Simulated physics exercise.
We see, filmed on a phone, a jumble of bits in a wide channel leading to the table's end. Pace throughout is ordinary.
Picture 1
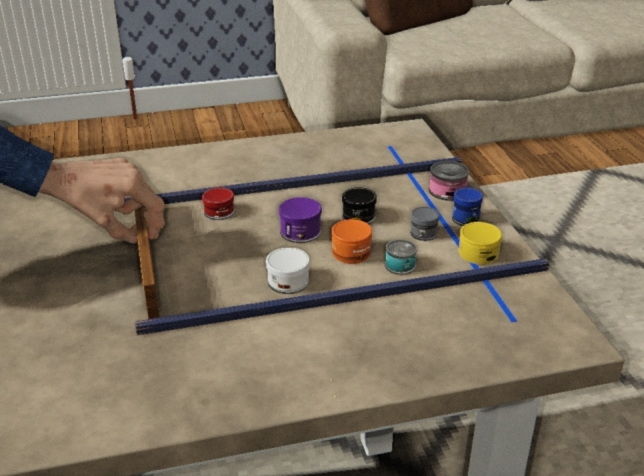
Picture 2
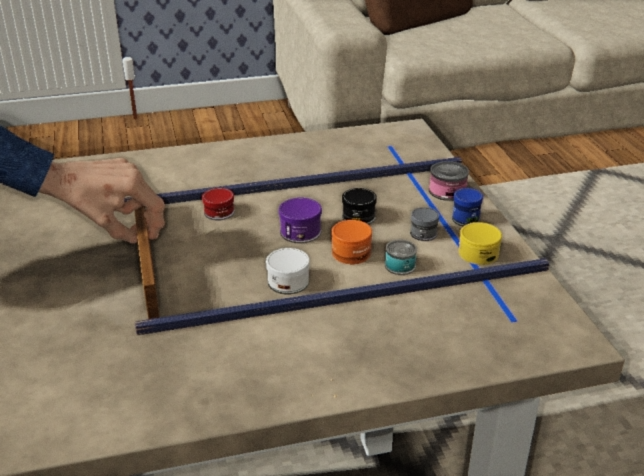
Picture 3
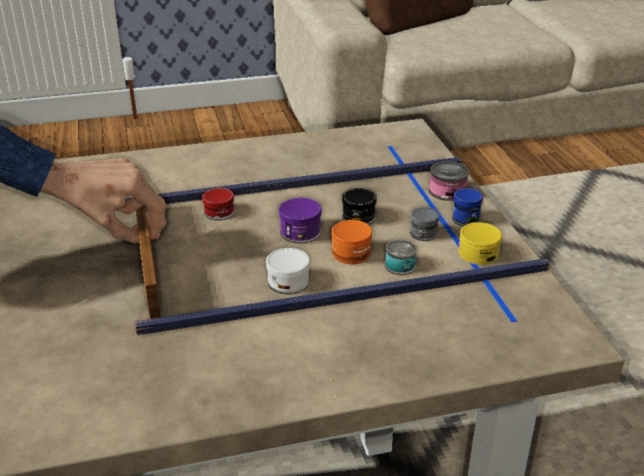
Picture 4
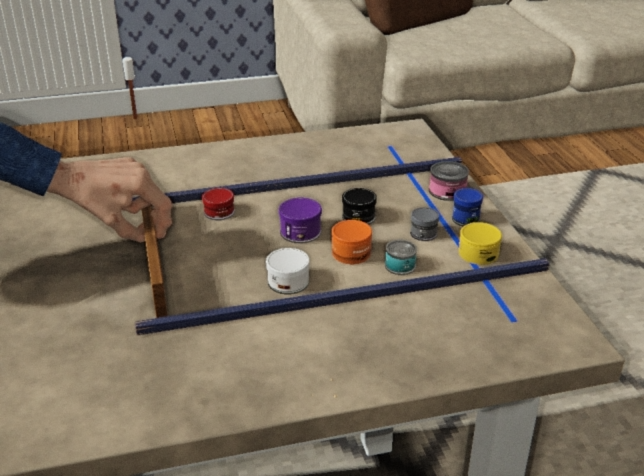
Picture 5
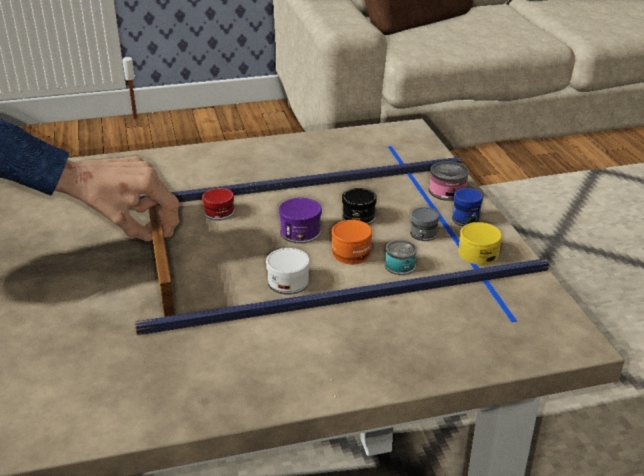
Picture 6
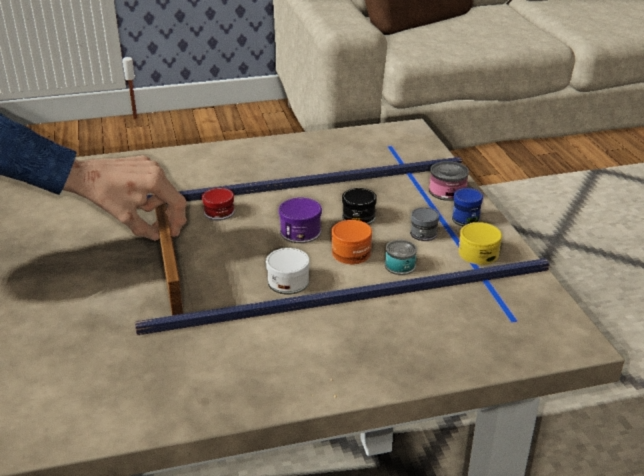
In the video, a hand holds a wooden board upright between two dark rails on a table, at first still, then slides it slightly right toward several colourful small pots, which stay in place near a blue line.
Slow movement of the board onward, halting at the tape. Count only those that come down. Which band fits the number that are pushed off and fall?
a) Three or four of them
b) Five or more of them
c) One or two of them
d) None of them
One or two of them.
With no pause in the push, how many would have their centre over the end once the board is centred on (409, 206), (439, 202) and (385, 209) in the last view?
Middles past end - pos 1: 0, pos 2: 1, pos 3: 0.
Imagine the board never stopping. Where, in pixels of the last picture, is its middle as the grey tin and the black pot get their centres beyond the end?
Estimated middle: (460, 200), and (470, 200) for the other.
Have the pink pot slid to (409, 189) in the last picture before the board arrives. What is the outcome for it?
From that start the object is safe.
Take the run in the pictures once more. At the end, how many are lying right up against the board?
Result: 4 in all.
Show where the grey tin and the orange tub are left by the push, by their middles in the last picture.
The first ends close to (489, 211), the second close to (472, 223).
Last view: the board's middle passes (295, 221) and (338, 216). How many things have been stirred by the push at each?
The count is 3 at the first point and 6 at the second.
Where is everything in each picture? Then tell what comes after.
The first picture shows pink pot (449, 181); blue pot (467, 207); yellow tub (480, 243); board (144, 242); tape (442, 219).
The second picture shows blue pot (467, 208); turquoise tin (401, 257).
The third picture shows yellow tub (480, 244); red pot (219, 204).
The fourth picture shows pink pot (449, 181); orange tub (352, 242).
The fifth picture shows blue pot (467, 208); purple pot (300, 220).
The sixth picture shows pink pot (449, 181); blue pot (467, 208); yellow tub (480, 244); board (166, 239); tape (442, 219).
Early on, none off yet; pink pot at rest near (449, 181); blue pot at rest near (467, 208); yellow tub at rest near (480, 244).
Finally, the number that fall off is one or two; lost, yellow tub.
